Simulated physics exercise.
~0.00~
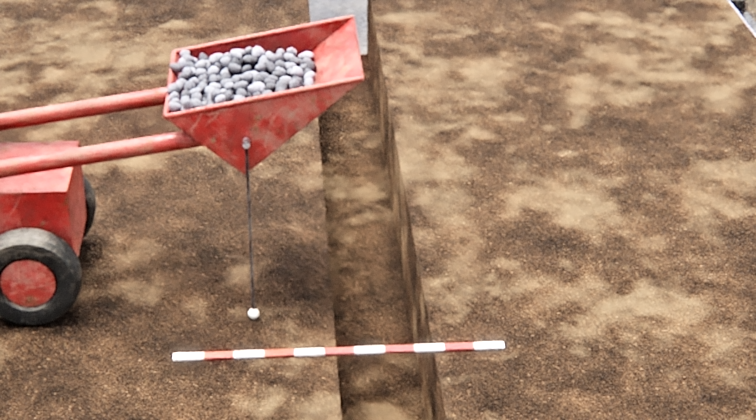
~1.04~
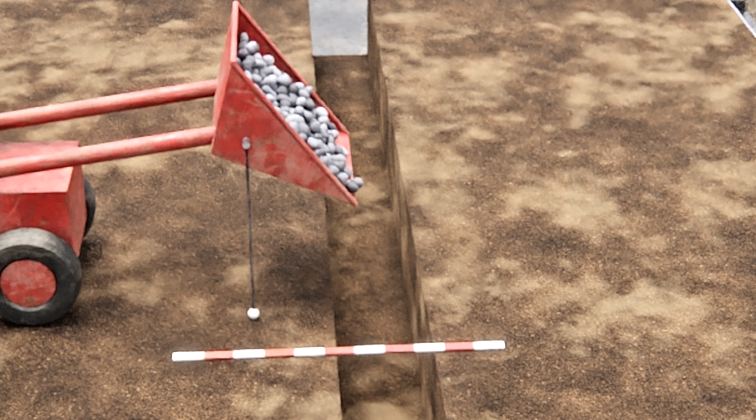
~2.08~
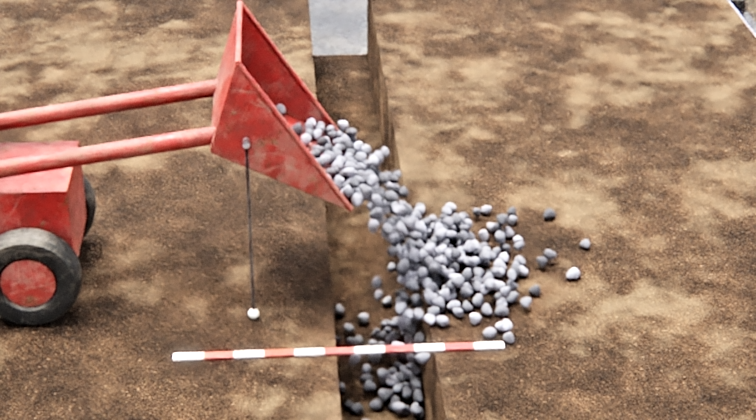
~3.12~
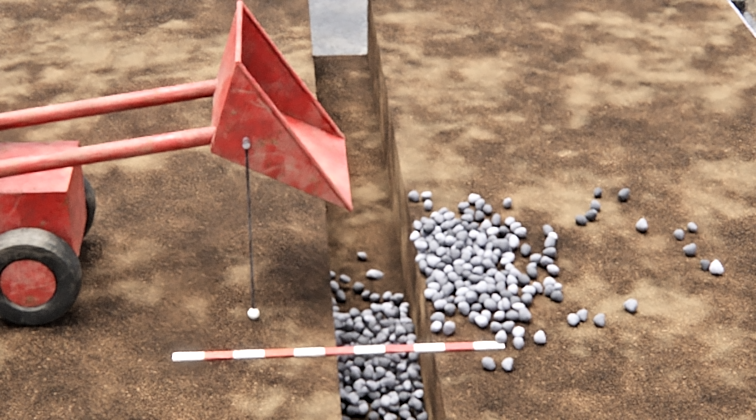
On a building site, a red loader tips its skip of smooth grey stones steeply down to the right, and they pour out over a trench, ending with the skip empty and the stones split between the trench and the ground beyond, a few scattered farther right.
